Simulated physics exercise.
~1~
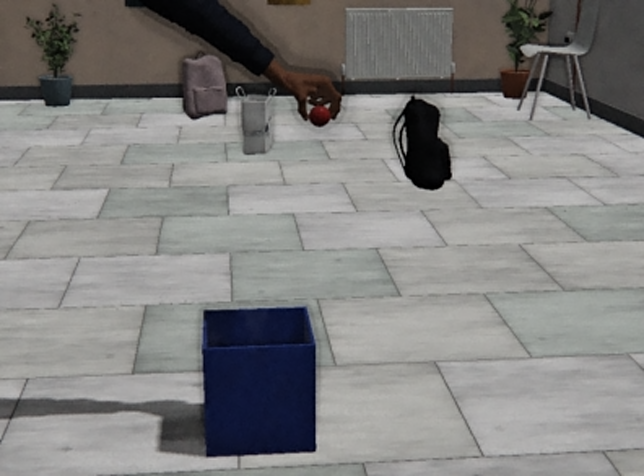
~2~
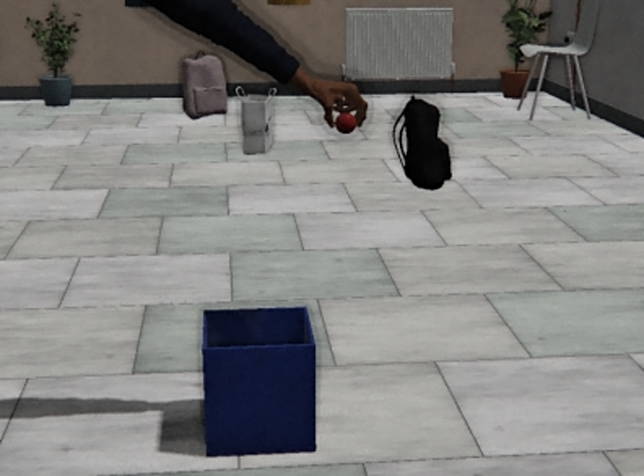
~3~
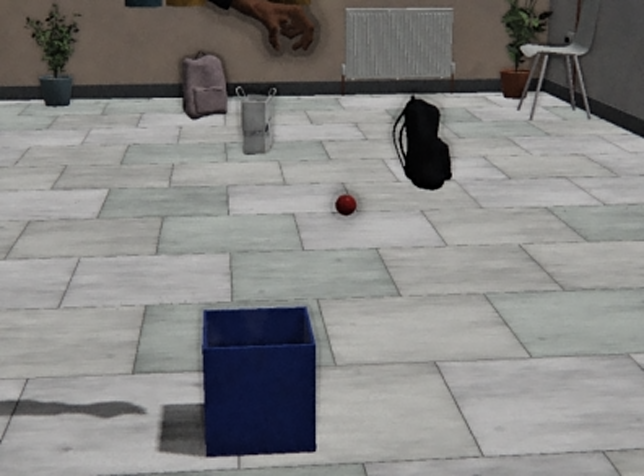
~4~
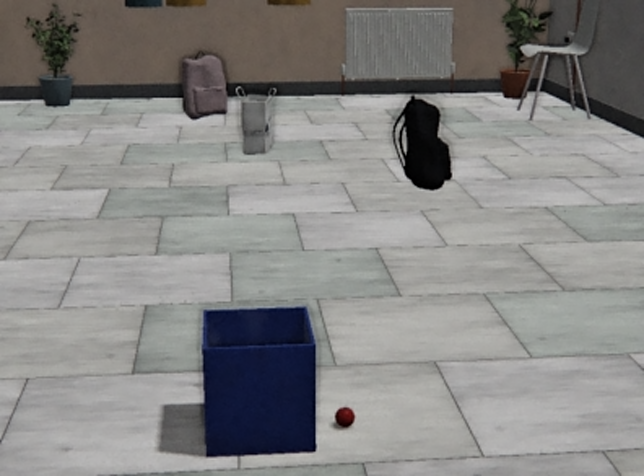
At the start, a hand reaches in from the upper left, holding a small red tomato above a pale tiled floor, with an open dark blue crate standing in the foreground. Bags, potted plants, a radiator and a chair sit toward the back of the room. The hand carries the tomato a little to the right, then lets go and draws back up and away. The tomato falls straight down, passing to the right of the crate, which stays in its place. It ends up at rest on the floor just outside the crate, beside its right side.
